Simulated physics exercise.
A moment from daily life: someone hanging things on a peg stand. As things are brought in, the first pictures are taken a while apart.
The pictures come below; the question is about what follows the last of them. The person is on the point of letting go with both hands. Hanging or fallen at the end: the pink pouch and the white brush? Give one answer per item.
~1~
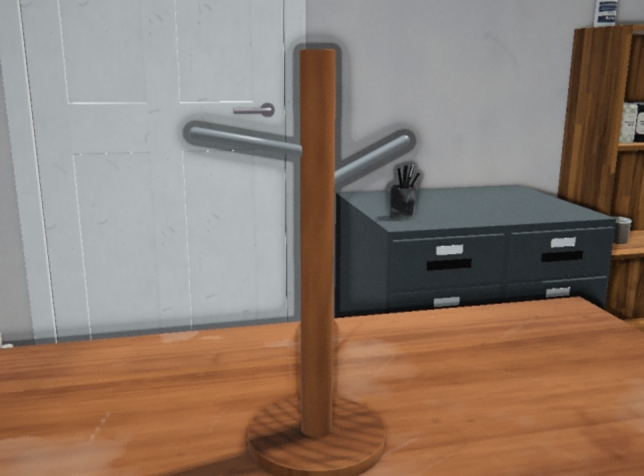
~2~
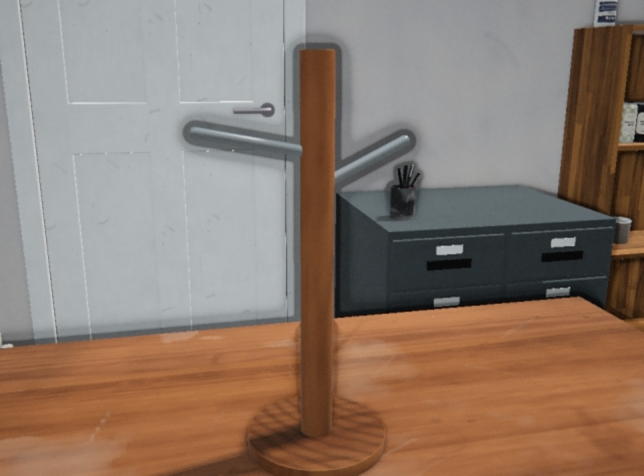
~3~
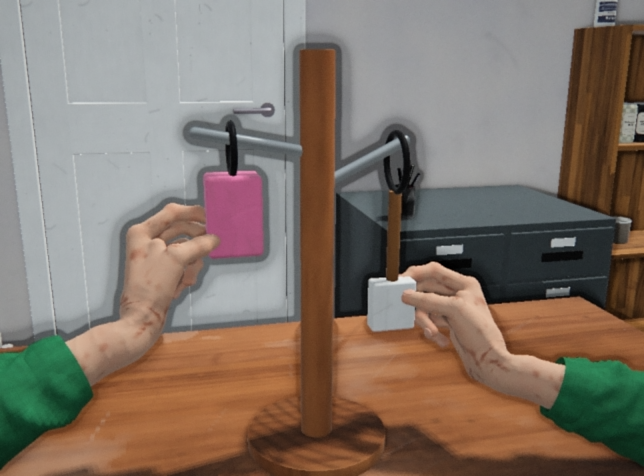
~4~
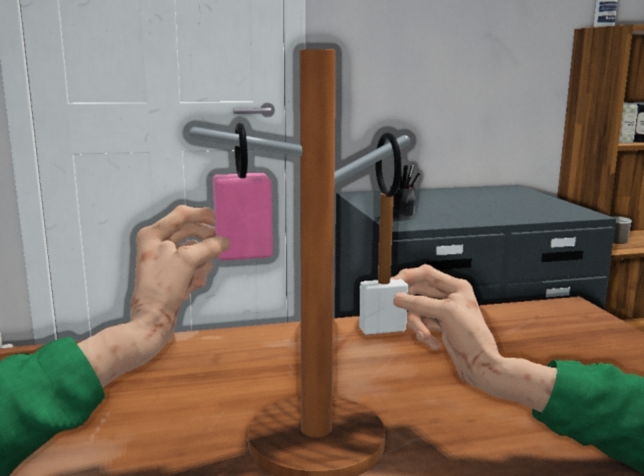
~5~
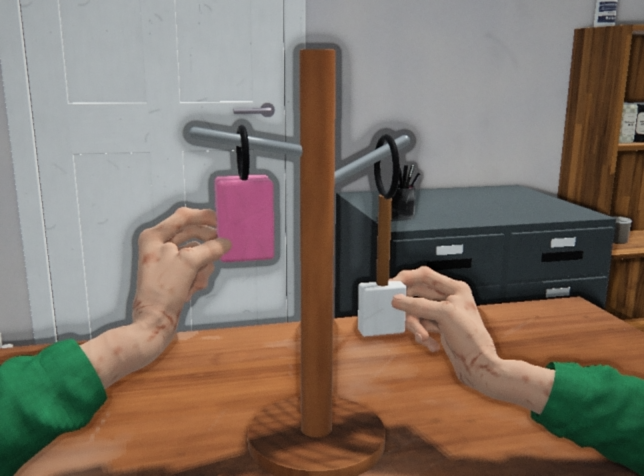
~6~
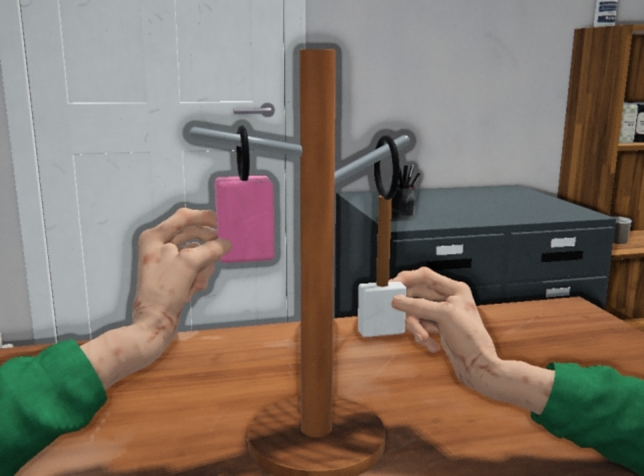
In the end the pink pouch hangs there; the white brush hangs there.
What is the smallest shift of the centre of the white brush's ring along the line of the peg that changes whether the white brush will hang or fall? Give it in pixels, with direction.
Shift it right by roughly 20 pixels.
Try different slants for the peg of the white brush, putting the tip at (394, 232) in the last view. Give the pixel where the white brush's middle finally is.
Near (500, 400).
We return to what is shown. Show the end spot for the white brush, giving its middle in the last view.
Its middle settles near (349, 263) in the last picture.
Then, 0.14 s past the last view, pink pouch at rest near (244, 193); white brush leaning 11° off how it started near (370, 253).
Finally, the pink pouch remains hooked, near (244, 193); the white brush remains hooked, near (349, 263).
